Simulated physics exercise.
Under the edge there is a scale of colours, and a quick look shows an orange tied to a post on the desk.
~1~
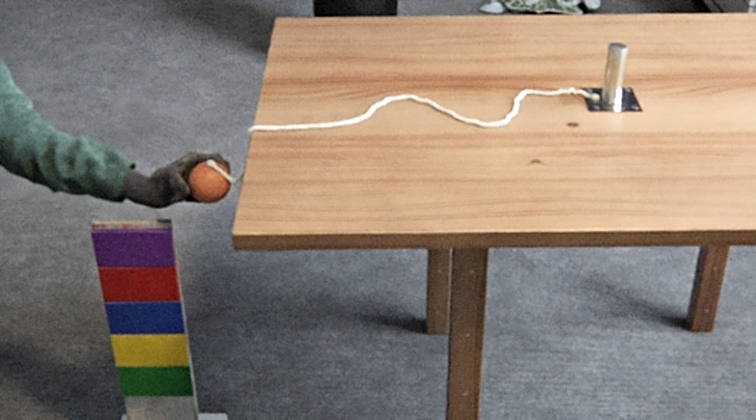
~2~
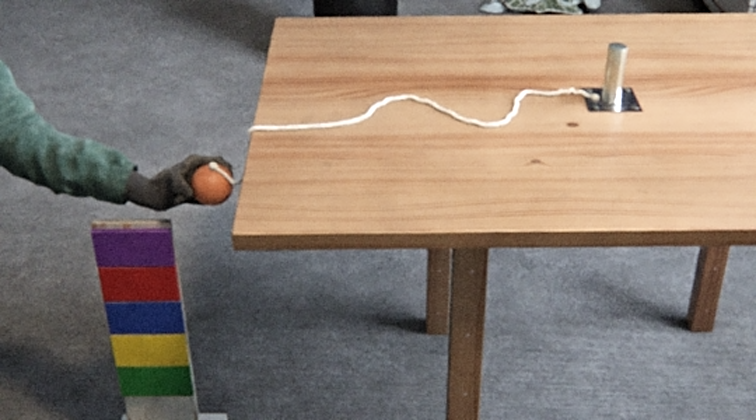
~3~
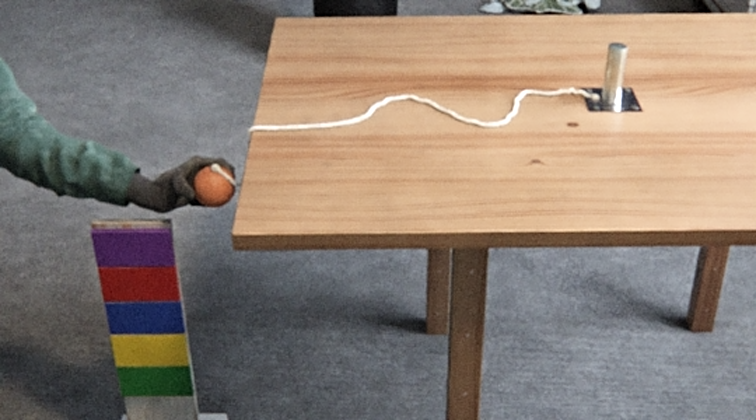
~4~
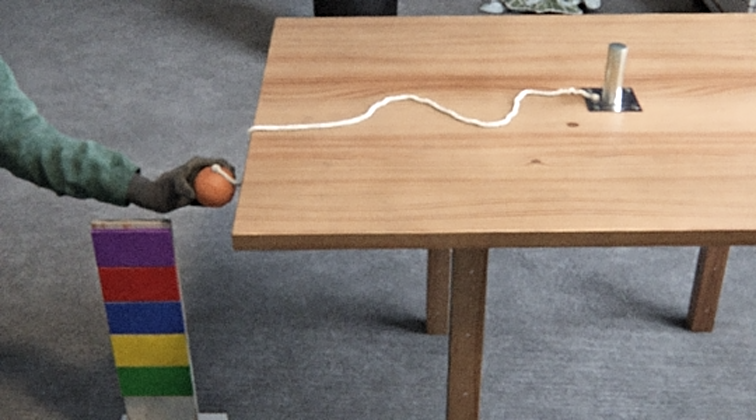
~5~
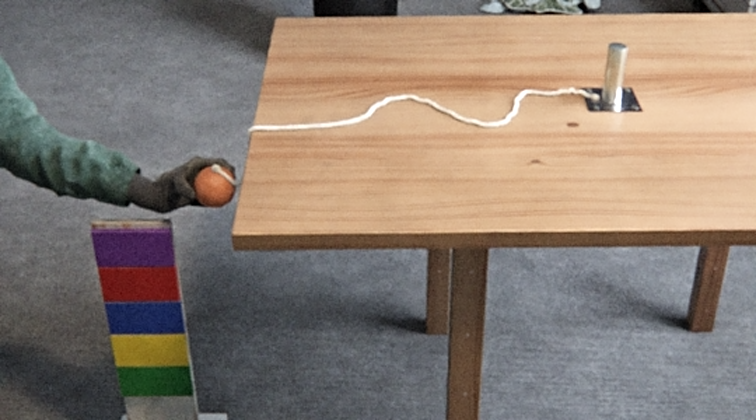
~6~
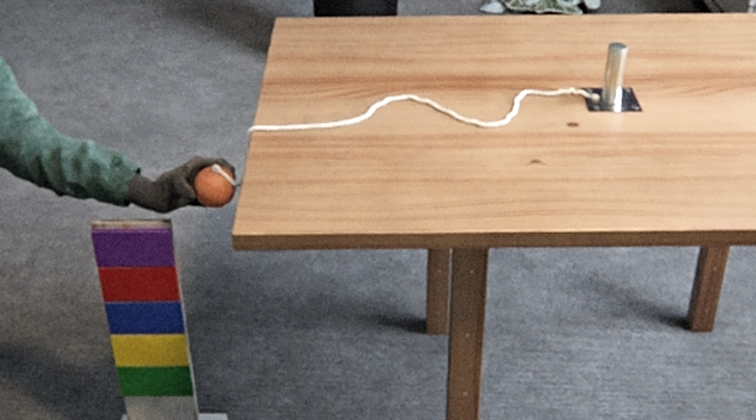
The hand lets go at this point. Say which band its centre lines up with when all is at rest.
It lines up with blue.
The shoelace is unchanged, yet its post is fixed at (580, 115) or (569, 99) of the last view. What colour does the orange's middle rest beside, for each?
Case by case: Yellow, then yellow.
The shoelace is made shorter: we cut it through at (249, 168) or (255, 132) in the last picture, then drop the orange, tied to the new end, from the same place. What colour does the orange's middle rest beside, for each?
Per try - 1: Red; 2: Purple.
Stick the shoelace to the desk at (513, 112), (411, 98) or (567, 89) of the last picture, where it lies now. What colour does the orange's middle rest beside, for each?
Each in turn comes out as red, purple, blue.
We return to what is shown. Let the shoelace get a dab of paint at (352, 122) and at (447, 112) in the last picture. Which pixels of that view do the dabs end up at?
In that view they sit near (256, 137) and near (370, 109).
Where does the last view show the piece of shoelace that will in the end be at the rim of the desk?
Answer: The point at (364, 118).
A little later, orange near (273, 287); level with red.
Next, orange near (288, 306); level with blue.
When it is over, orange near (268, 308); level with blue. Its centre hangs level with the blue band.
